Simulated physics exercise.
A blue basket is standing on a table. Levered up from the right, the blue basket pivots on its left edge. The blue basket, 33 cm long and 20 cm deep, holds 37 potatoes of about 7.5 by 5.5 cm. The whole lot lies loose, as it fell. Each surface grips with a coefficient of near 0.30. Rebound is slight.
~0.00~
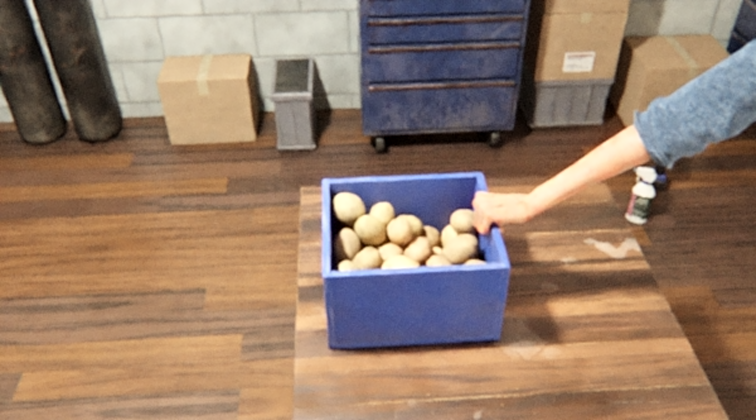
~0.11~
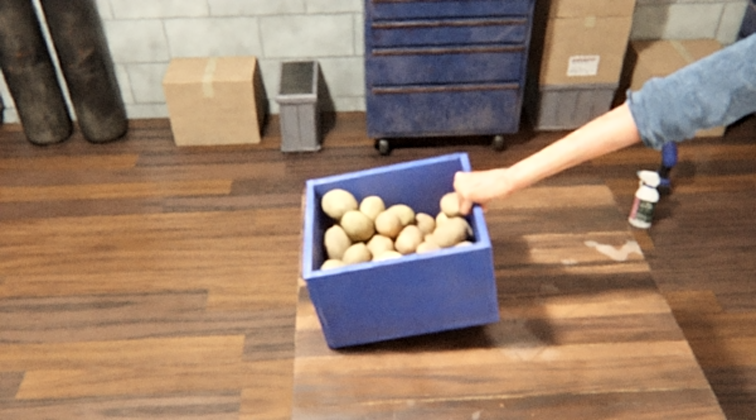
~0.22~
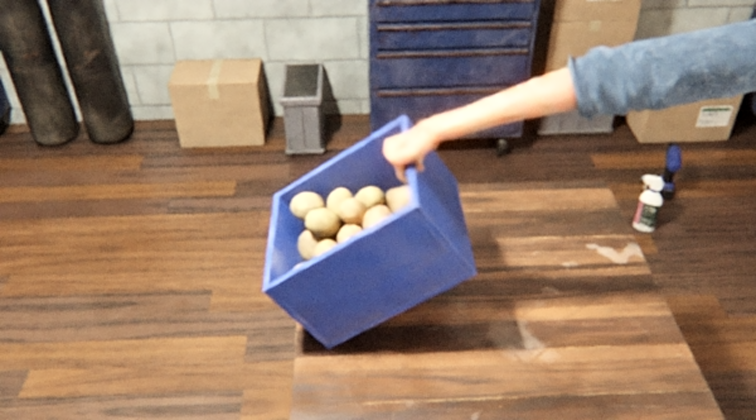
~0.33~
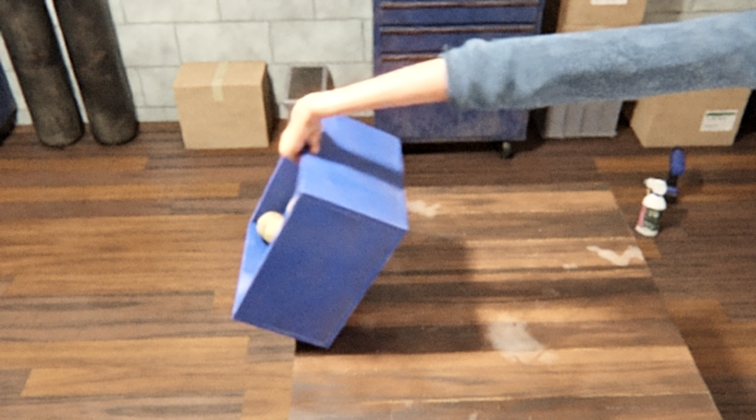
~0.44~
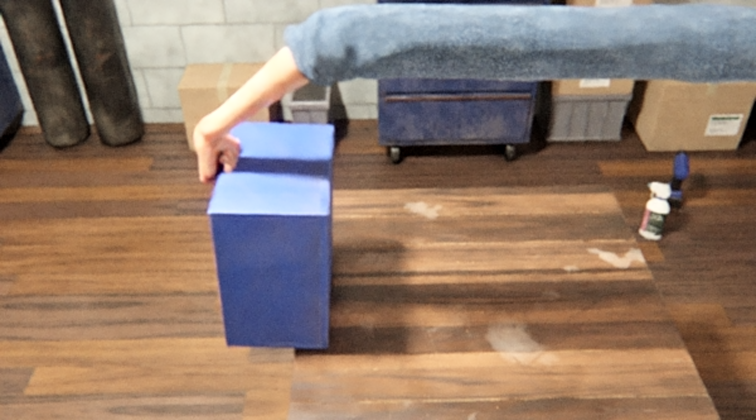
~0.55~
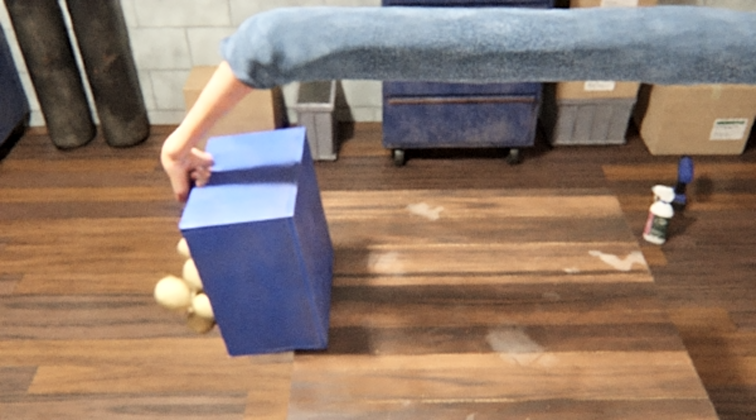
A blue basket full of loose potatoes was levered up from the right by a hand, pivoting on its left edge until it passed upright on its side and several potatoes tumbled out.
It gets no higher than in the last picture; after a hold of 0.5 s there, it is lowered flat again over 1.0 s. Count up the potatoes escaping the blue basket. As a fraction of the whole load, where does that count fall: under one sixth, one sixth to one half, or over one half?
It is going to drop the greater part of its pieces.
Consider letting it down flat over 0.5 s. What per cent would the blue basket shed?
That blue basket would end up losing 90 percent.
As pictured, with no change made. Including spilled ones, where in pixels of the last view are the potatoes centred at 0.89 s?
Pixel (159, 397), give or take.
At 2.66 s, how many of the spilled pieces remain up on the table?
Tally: Some 0.
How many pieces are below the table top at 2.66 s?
I'd put the number around 30.
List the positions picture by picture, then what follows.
In the first frame (we follow the rim corner now nearest the camera; the camera moves round a little), blue basket at (330, 274); tilt 0°; nothing out yet.
The second frame shows blue basket at (310, 274); tilt 10°.
The third frame shows blue basket at (268, 286); tilt 34°.
The fourth frame shows blue basket at (234, 313); tilt 63°.
The fifth frame shows blue basket at (226, 340); tilt 87°.
The sixth frame shows blue basket at (229, 351); tilt 97°; 9 out.
After 0.89 s, tilt 97°; 26 of 37 out of the blue basket.
After 1.31 s, tilt 81°; 30 of 37 out of the blue basket.
After 1.90 s, tilt 6°; 32 of 37 out of the blue basket.
Final count (at 2.66 s), 32 of 37 out of the blue basket. Asked share, 32 of 37, 86 per cent.
